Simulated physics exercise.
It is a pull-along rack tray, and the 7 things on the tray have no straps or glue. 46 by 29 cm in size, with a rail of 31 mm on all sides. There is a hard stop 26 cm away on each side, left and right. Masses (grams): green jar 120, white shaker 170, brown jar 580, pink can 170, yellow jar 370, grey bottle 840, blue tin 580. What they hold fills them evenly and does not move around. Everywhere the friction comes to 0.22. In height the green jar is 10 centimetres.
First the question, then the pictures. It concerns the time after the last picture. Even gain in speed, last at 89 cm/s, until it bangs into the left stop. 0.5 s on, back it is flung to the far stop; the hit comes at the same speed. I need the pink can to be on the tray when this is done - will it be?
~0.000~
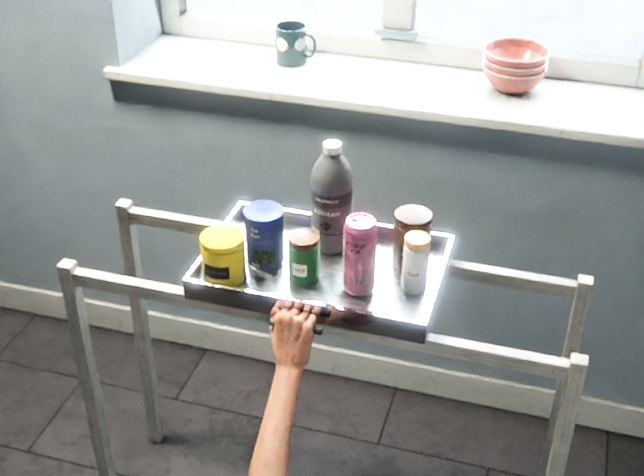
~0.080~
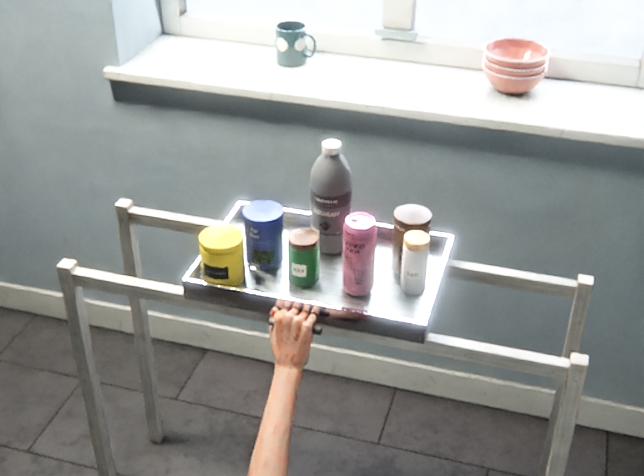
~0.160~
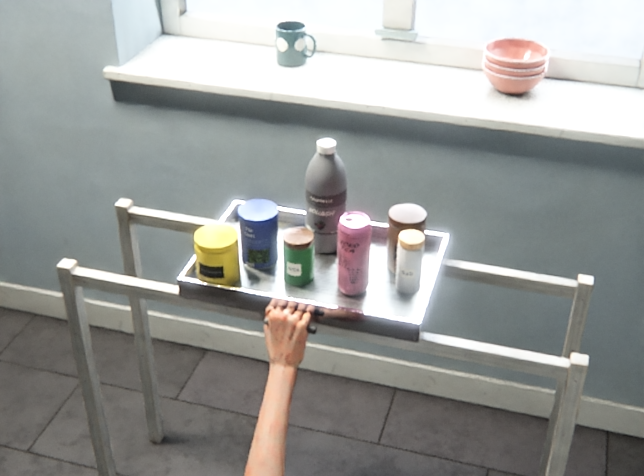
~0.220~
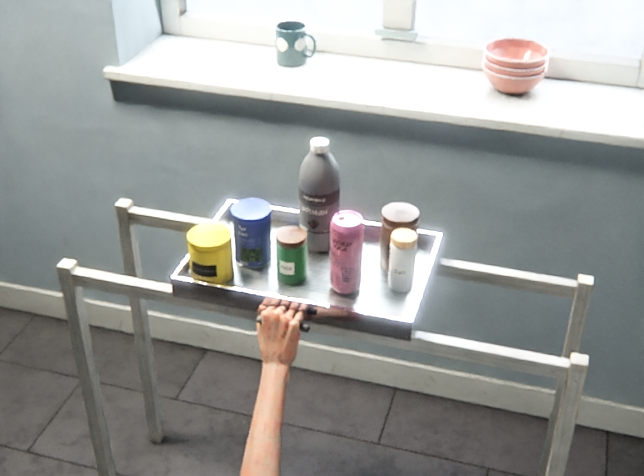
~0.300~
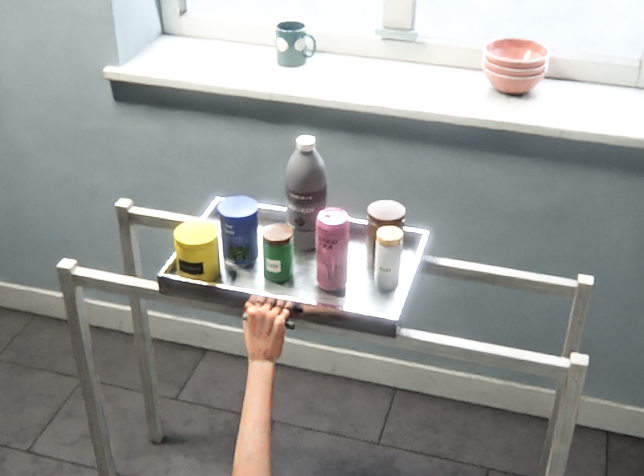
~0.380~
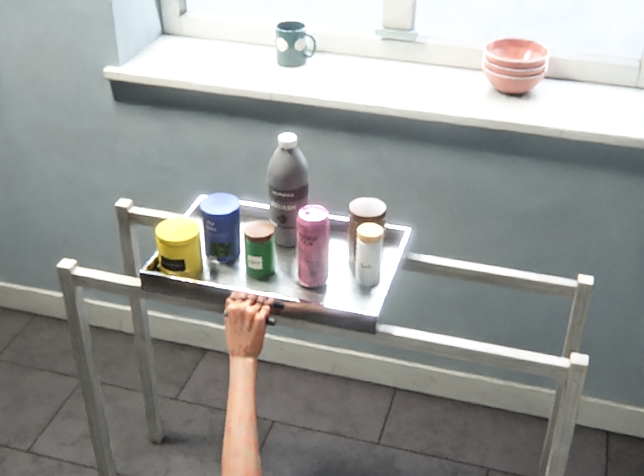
Yes, you are fine.
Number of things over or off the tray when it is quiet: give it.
The number is 0.
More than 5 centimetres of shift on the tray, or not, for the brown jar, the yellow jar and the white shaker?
Here is how it goes: The brown jar remains near its start; next, the yellow jar moves off; last, the white shaker remains near its start.
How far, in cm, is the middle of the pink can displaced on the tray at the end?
About 1 cm.
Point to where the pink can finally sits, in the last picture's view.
You'll find it at about (502, 281).
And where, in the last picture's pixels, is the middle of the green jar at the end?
Look near (467, 283) and you'll find it.
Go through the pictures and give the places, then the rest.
The first frame shows tray midway; pink can (360, 256); green jar (304, 258).
The second frame shows tray midway; brown jar (411, 240); yellow jar (223, 256).
The third frame shows tray 1 cm left; grey bottle (326, 195); blue tin (259, 235).
The fourth frame shows tray 3 cm left; green jar (291, 255); white shaker (403, 260).
The fifth frame shows tray 5 cm left; brown jar (385, 236); yellow jar (198, 252).
The sixth frame shows tray 9 cm left; pink can (313, 248); grey bottle (288, 189).
By 0.78 s, tray 26 cm left; pink can 11 cm from its spot near (179, 225); white shaker 11 cm from its spot; grey bottle 11 cm from its spot.
By 2.38 s, tray 26 cm right; pink can 9 cm from its spot near (449, 272); white shaker 10 cm from its spot; brown jar 10 cm from its spot.
When it is over (3.0 s), not toppled but over 5 cm from the start, green jar, yellow jar and blue tin; the other 4 within 5 cm of the start. In the last view, pink can near (502, 281).
